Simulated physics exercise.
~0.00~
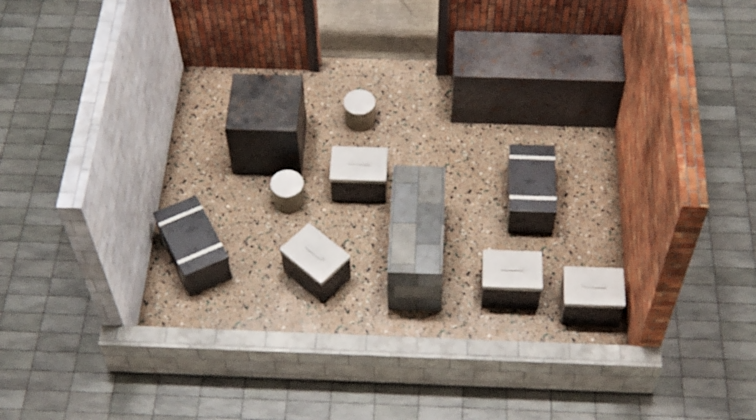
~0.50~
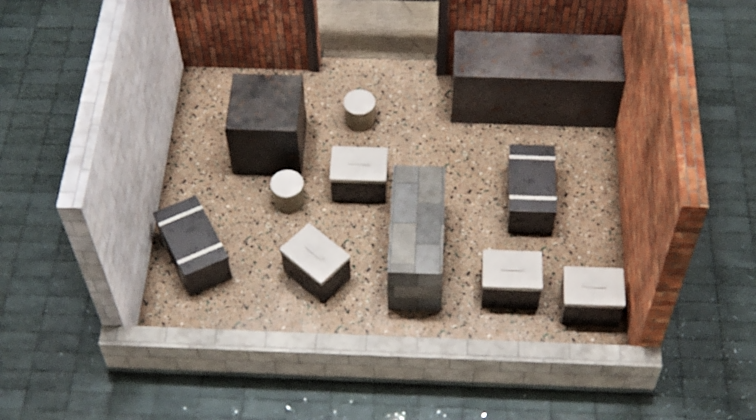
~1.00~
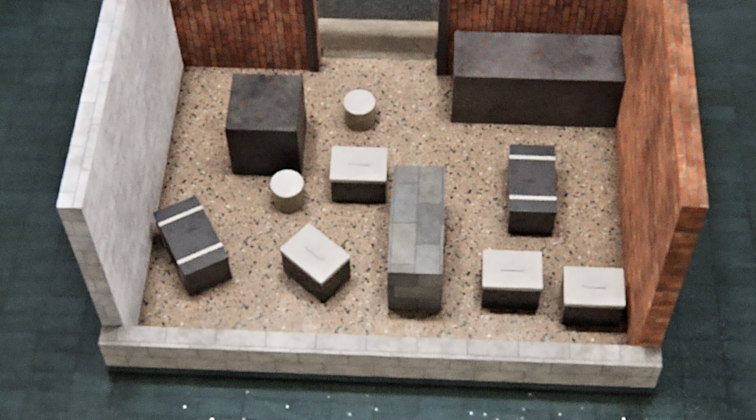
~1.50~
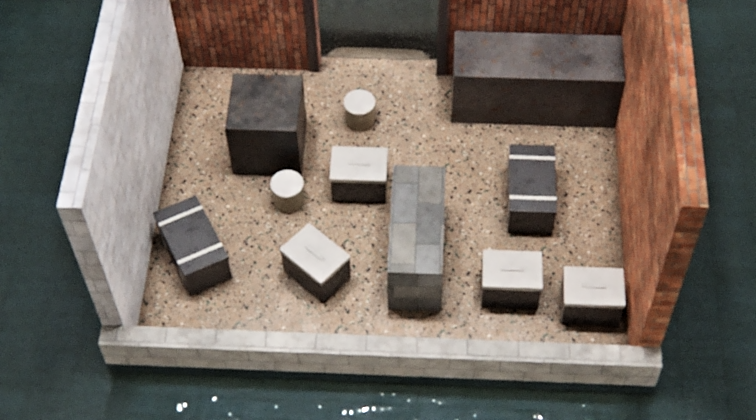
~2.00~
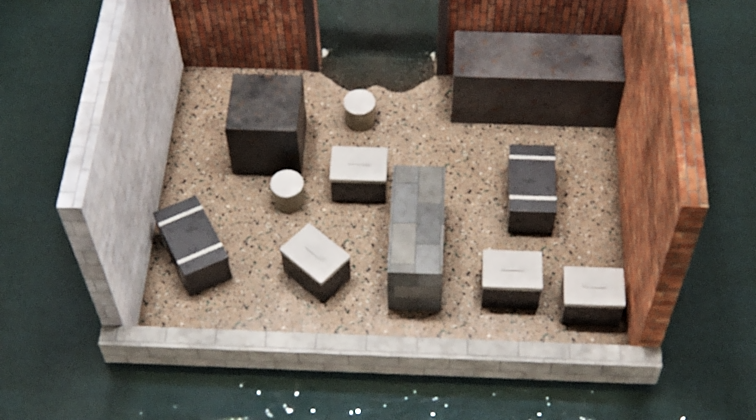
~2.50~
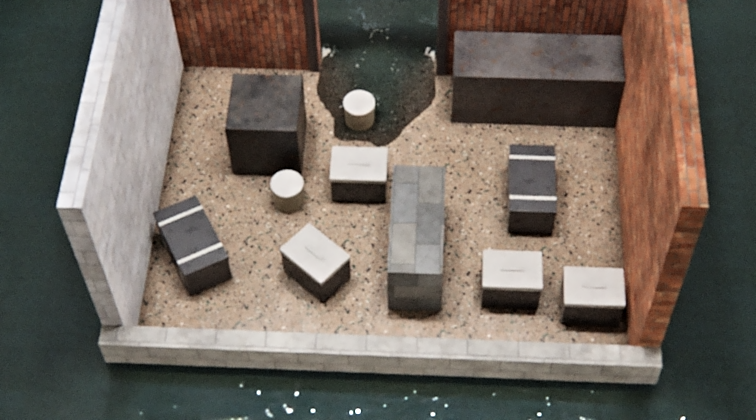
Dark water rises around the walled room, then spreads through the doorway across the speckled floor.
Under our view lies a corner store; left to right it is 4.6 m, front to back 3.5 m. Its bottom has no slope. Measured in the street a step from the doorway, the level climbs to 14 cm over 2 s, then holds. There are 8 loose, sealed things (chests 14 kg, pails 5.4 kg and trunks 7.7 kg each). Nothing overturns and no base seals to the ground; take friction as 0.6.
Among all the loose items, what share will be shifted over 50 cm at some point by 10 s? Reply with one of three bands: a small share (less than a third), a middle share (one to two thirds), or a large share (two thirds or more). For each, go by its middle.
A middle share, one to two thirds.
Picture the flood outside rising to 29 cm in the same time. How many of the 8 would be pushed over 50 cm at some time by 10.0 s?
Count: 7.
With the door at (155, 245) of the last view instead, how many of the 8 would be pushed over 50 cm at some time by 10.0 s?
Count: 5.
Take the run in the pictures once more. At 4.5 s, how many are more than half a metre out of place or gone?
At that moment it comes to 1.
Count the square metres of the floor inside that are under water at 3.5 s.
At that time the wet patch spans about 3.0 m2.
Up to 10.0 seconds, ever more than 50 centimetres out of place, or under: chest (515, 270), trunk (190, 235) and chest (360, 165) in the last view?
One by one in that order: Below; below; above.
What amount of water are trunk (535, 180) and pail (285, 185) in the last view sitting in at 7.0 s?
Some 5 cm at the first, some 5 cm at the second.
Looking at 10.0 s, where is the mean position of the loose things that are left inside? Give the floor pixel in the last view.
The centre sits near (364, 265).
After 3.5 s 1 of 8 are over 50 cm from their spots; 0 afloat.
After 4.5 s 1 of 8 are over 50 cm from their spots; 1 afloat.
After 7.0 s 3 of 8 are over 50 cm from their spots; 1 afloat.
After 10.0 s 4 of 8 are over 50 cm from their spots, and 4 have been at some point; 3 afloat.
